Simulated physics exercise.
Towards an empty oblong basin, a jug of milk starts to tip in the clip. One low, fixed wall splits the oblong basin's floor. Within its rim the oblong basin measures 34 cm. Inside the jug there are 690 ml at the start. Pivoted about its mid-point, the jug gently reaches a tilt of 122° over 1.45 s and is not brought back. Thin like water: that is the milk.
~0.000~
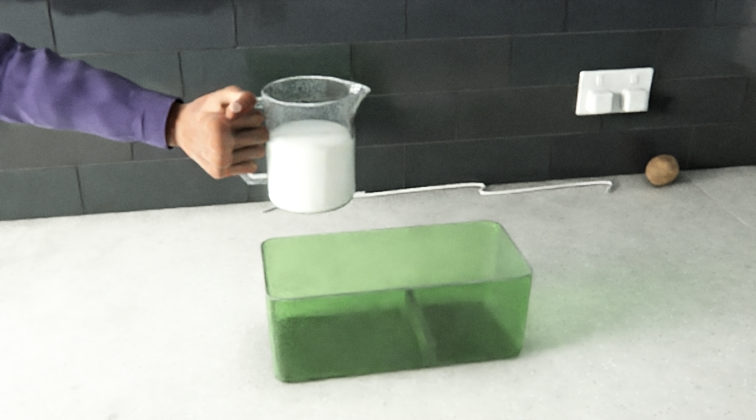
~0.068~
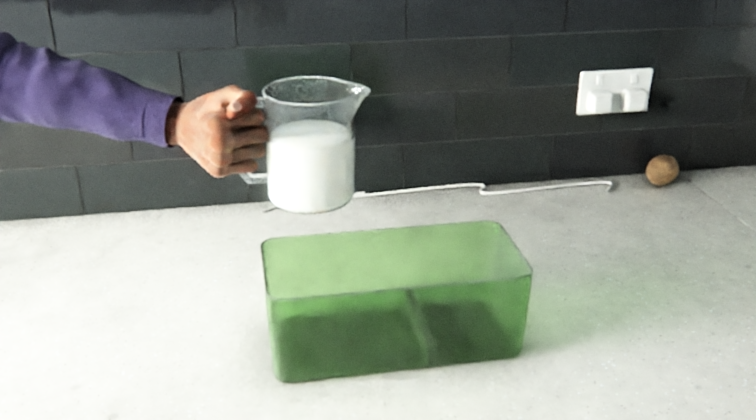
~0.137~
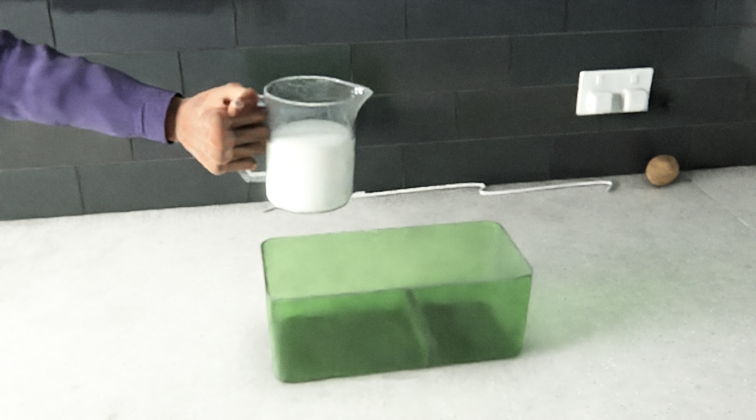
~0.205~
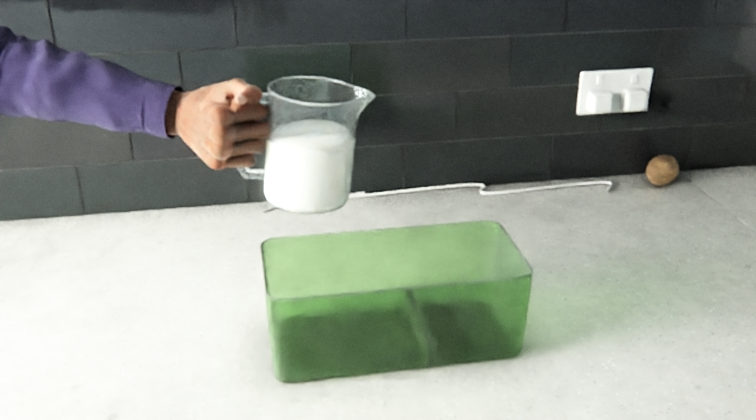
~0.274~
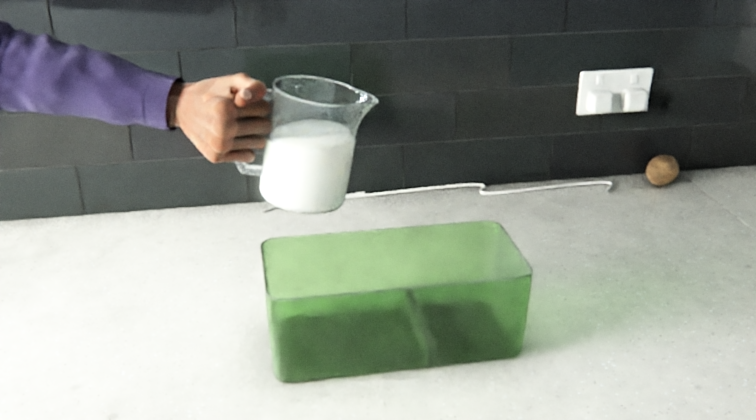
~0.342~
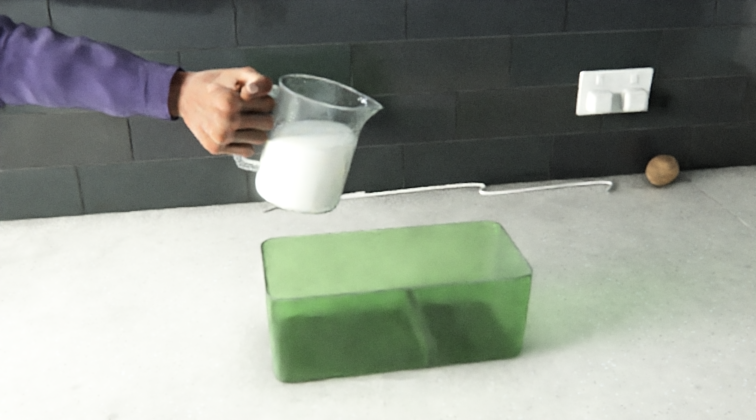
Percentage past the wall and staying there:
55 percent.
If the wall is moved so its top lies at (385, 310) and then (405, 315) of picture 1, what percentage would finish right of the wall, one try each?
First 90, then 75 per cent.
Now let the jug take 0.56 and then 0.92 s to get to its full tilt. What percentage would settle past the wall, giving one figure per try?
The first try gives 20 percent and the second 40 percent.
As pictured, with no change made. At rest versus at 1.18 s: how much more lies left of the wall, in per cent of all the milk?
That works out to roughly 32 per cent of the whole.
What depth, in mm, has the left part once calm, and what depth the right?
About 10 mm left, about 20 mm right.
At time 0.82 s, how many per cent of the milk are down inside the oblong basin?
Some 0 per cent.
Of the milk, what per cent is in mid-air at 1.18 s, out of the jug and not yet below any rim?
Something like 18 per cent of the total.
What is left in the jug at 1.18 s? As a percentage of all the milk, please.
About 22 per cent.
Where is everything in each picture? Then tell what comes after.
Tilt 0°; pouring edge (370, 88); surface from (268, 134) to (351, 129); the oblong basin's rim runs from (264, 269) to (515, 247); the wall's top is at (419, 316), in the first frame.
Tilt 1°; pouring edge (370, 89); surface from (268, 134) to (351, 129), in the second frame.
Tilt 3°; pouring edge (372, 91); surface from (269, 135) to (351, 129), in the third frame.
Tilt 6°; pouring edge (375, 95); surface from (269, 135) to (352, 129), in the fourth frame.
Tilt 10°; pouring edge (379, 99); surface from (268, 135) to (353, 130), in the fifth frame.
Tilt 16°; pouring edge (382, 106); surface from (268, 138) to (355, 129), in the sixth frame.
By 0.82 s the tilt is 74° and 90 per cent is still to pour, 0 is left of the wall and 0 right of it.
By 1.18 s the tilt is 112° and 21 per cent is still to pour, 13 is left of the wall and 48 right of it.
By 1.55 s the tilt is 122° and 0 per cent is still to pour, 42 is left of the wall and 56 right of it.
By 1.95 s the tilt is 122° and 0 per cent is still to pour, 44 is left of the wall and 55 right of it.
At rest 44 per cent lies left of the wall, 55 right of it and 1 outside.
